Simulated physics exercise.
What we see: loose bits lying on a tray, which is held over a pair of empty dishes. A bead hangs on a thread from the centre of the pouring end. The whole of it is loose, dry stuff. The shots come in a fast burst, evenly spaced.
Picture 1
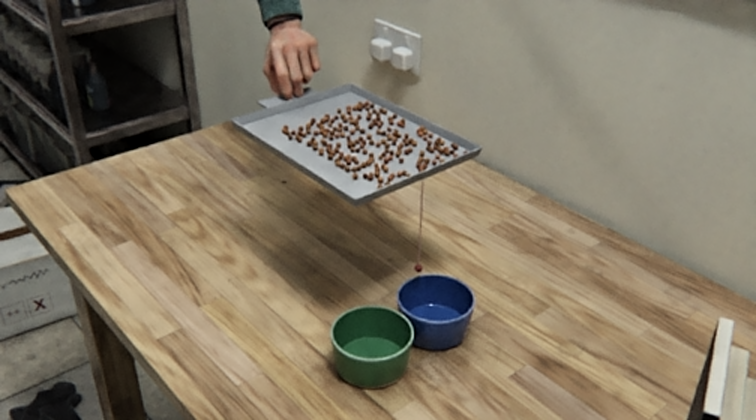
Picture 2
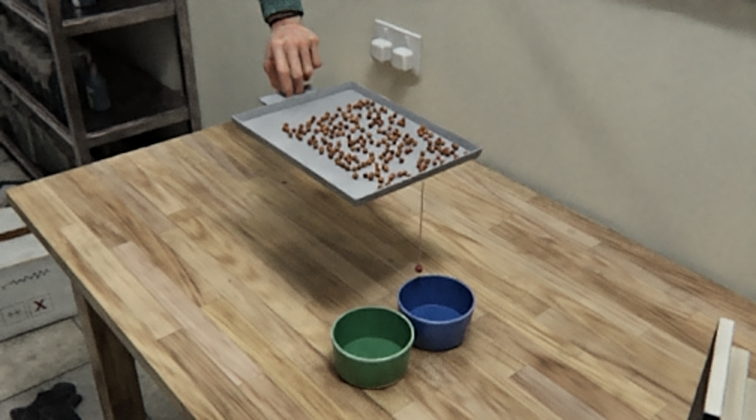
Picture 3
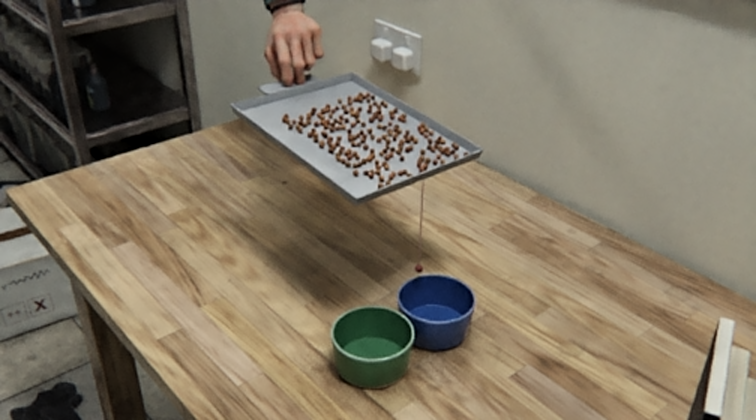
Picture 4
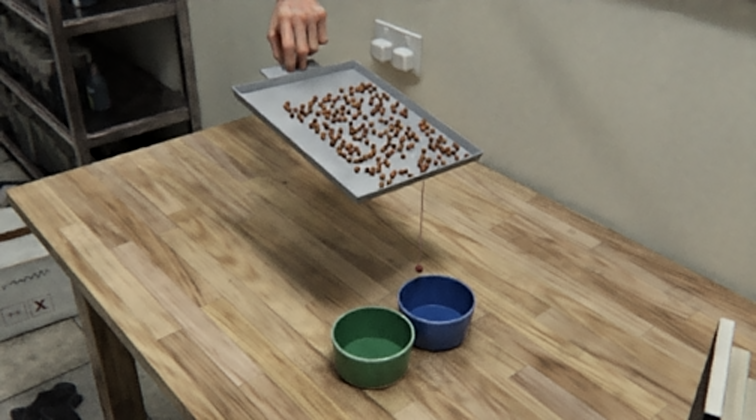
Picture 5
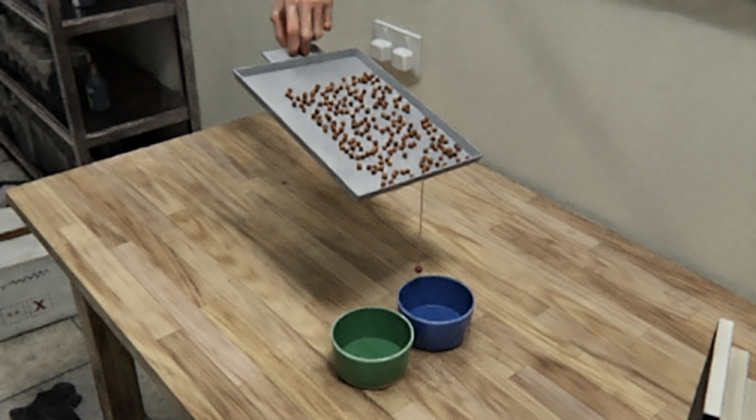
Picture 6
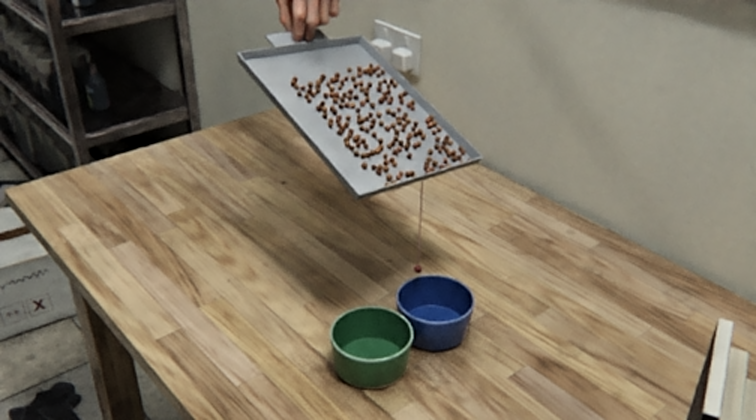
A workroom with a butcher-block style wooden table, dark shelving at left and a pale wall with sockets behind, is seen from above at an angle by a still camera. A hand holds a grey tray of small brown balls above a green bowl and, to its right, a blue one, a reddish bead hanging on a thread. The hand steadily raises the tray's far end, steepening it, and the balls shift slightly.
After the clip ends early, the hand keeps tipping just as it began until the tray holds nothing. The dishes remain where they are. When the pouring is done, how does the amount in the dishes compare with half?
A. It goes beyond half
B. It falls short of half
B, it falls short of half.
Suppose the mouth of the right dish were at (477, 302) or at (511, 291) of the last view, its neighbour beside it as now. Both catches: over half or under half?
For the two places in order: A minority share, a minority share.
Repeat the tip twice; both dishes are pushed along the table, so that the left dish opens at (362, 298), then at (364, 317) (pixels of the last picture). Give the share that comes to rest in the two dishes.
I'd say about 10 percent, followed by about 20 percent.
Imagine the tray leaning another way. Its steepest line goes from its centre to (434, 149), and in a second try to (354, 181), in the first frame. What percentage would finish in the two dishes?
I'd put it at some 0 % and then some 30 %.
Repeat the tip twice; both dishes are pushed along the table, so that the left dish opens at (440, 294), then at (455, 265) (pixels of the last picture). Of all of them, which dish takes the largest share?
First place: The rightmost one; second place: The leftmost one.
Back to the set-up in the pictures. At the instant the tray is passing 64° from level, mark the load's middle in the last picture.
Roughly at (450, 166).
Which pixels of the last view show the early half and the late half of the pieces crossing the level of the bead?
The first part at (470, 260); the rest at (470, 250).
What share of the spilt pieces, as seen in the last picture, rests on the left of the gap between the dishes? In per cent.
Roughly 10 in a hundred.
Soon after the last picture, tray tipped steeply; most on the tray; a stray few outside both; about a quarter in the air.
A little later, tray tipped past a quarter turn; about a quarter on the tray; a small part in the right dish; about half outside both; about a third in the air.
Later still, tray tipped past a quarter turn; a small part in the right dish; most outside both.
By the end, tray tipped past a quarter turn; none in the left dish; a small part in the right dish; most outside both.
